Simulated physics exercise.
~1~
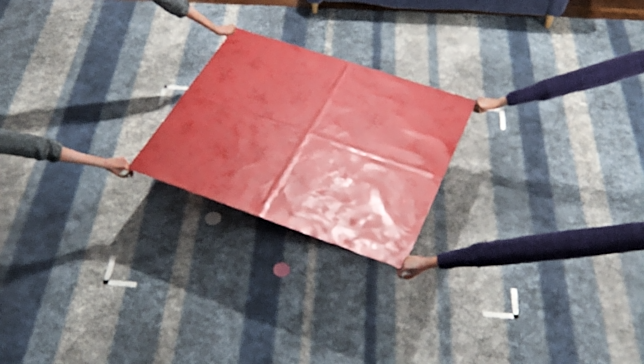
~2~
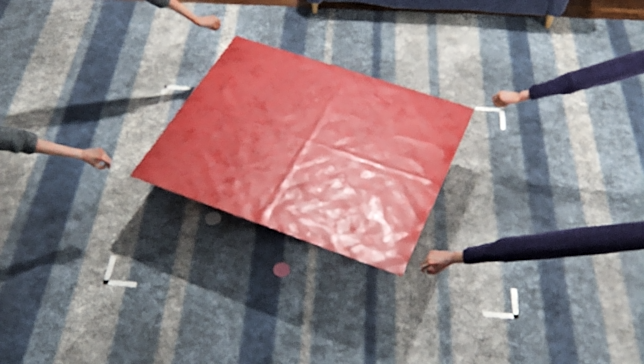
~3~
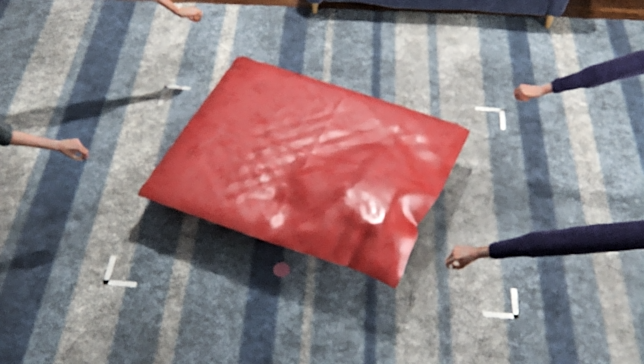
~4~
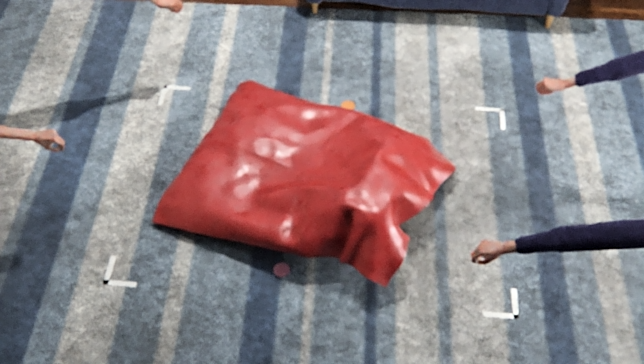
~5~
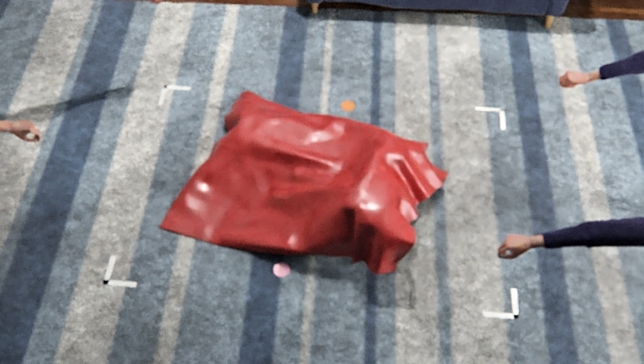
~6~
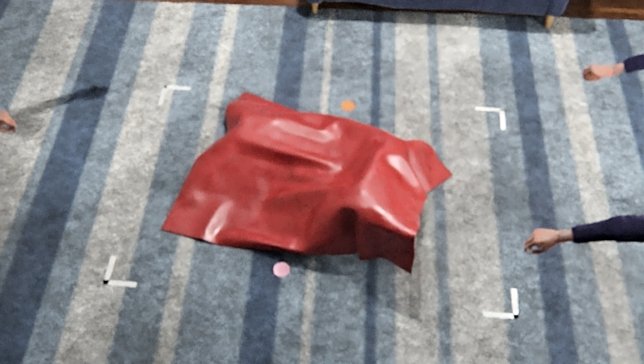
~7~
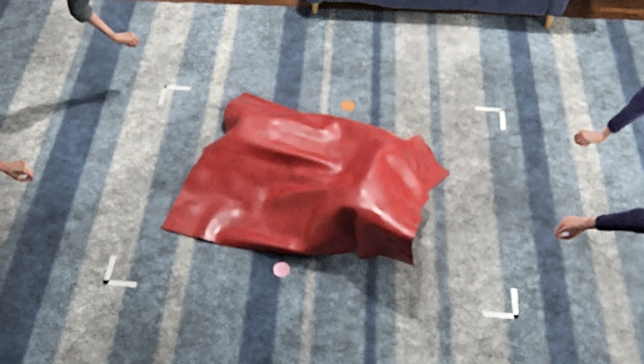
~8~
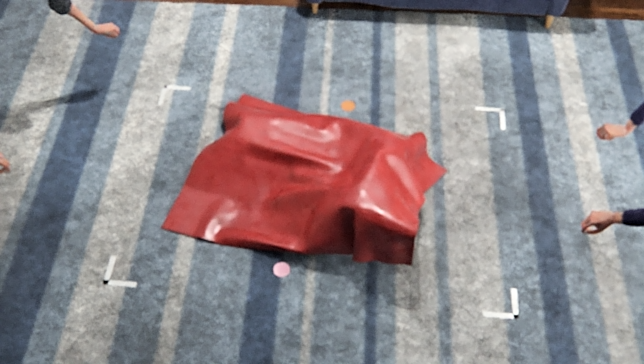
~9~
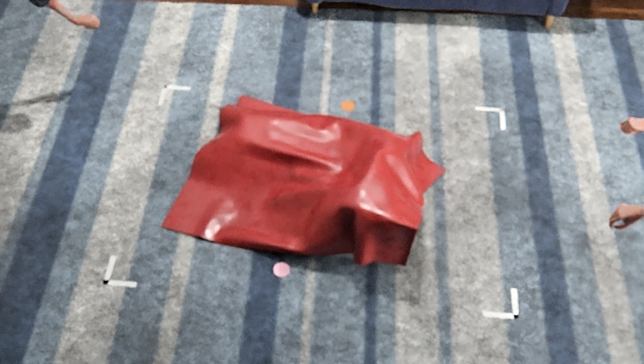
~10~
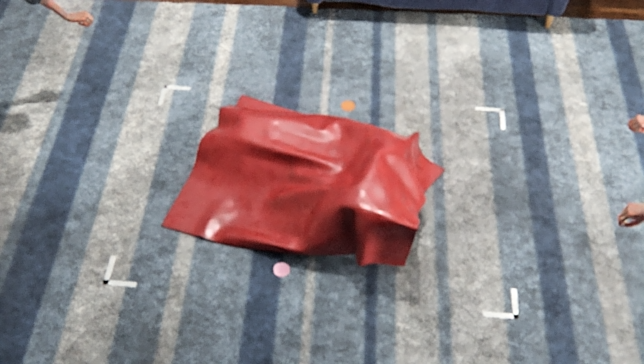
At the start, two pairs of arms hold a shiny red tarp by its corners, stretched flat above a blue and grey striped rug marked with white corner brackets. The hands let go and draw back as the tarp drops, its surface rippling. It sags and crumples over things hidden beneath, uncovering an orange lid at its upper edge, while a pink lid stays in view below. The folds shift slightly on the right, then settle as the hands retreat toward the sides. It ends draped in raised, uneven folds, with both lids still uncovered.
